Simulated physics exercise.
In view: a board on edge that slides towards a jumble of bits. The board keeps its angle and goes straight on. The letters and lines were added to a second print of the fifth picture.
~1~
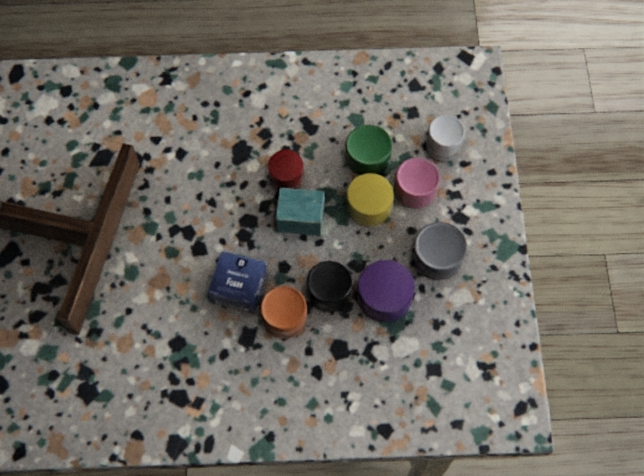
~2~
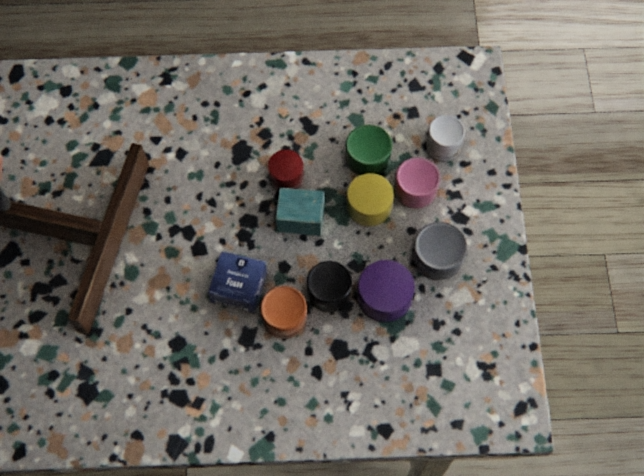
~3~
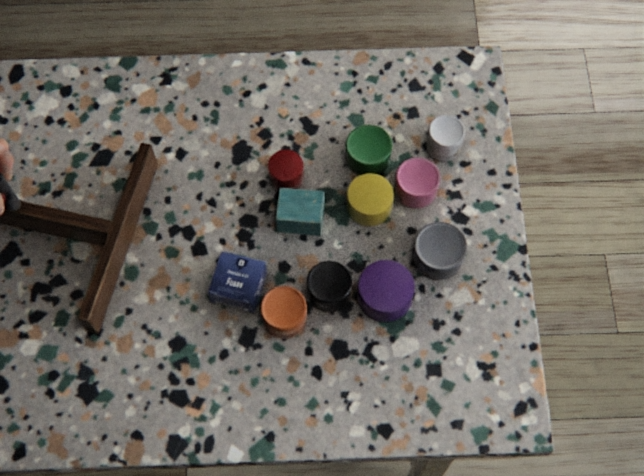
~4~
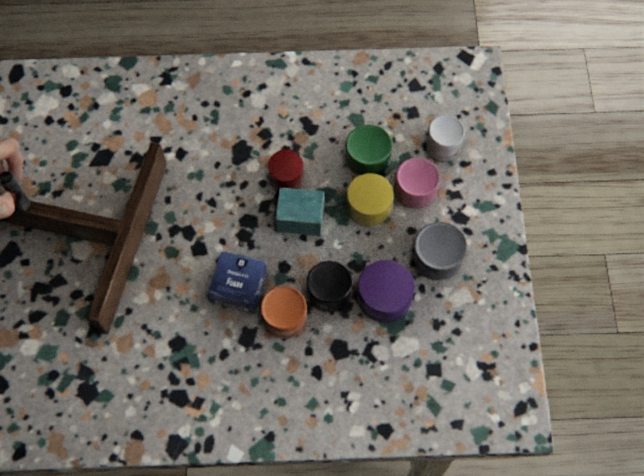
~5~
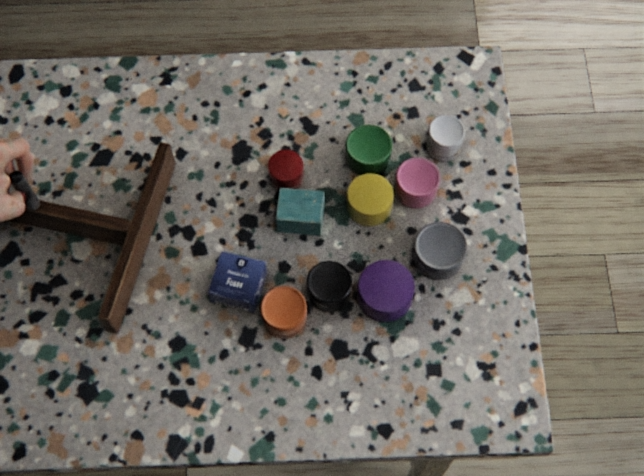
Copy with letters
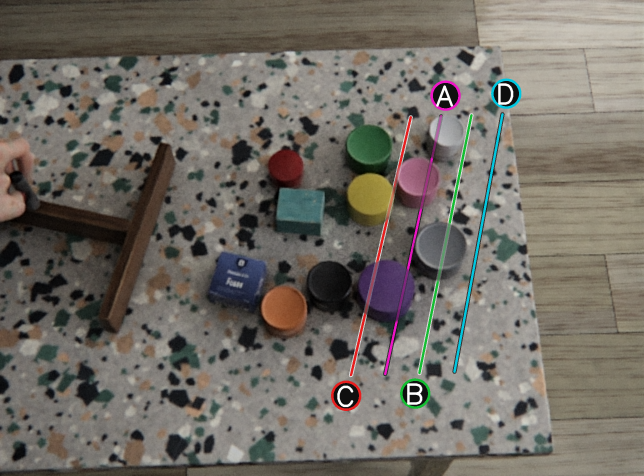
At first, a wooden T-shaped board sits at the left of a speckled tabletop, apart from a jumble of colourful round pots, a turquoise block and a blue tin. The board slides slowly rightward, and a hand gripping its handle comes into view at the left edge, while the jumble stays still.
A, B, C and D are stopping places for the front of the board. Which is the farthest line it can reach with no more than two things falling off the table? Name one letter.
It can go as far as B.
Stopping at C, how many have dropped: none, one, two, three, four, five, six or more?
The count is none.
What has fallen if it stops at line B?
The purple tin.
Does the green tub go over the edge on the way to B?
No.
On the marked copy, A at (415, 237); B at (447, 236); C at (383, 238); D at (480, 235).
Taking B. A third of the way, board (248, 224); orange jar (304, 319); red pot (293, 172).
Two thirds of the way, board (359, 220); pink jar (461, 164); purple tin (471, 307).
When it is over, board (446, 217); purple tin over the edge; yellow pot (517, 197); one fallen.
As for the rest, A is within the limit but short; C is within the limit but short; D drops four.
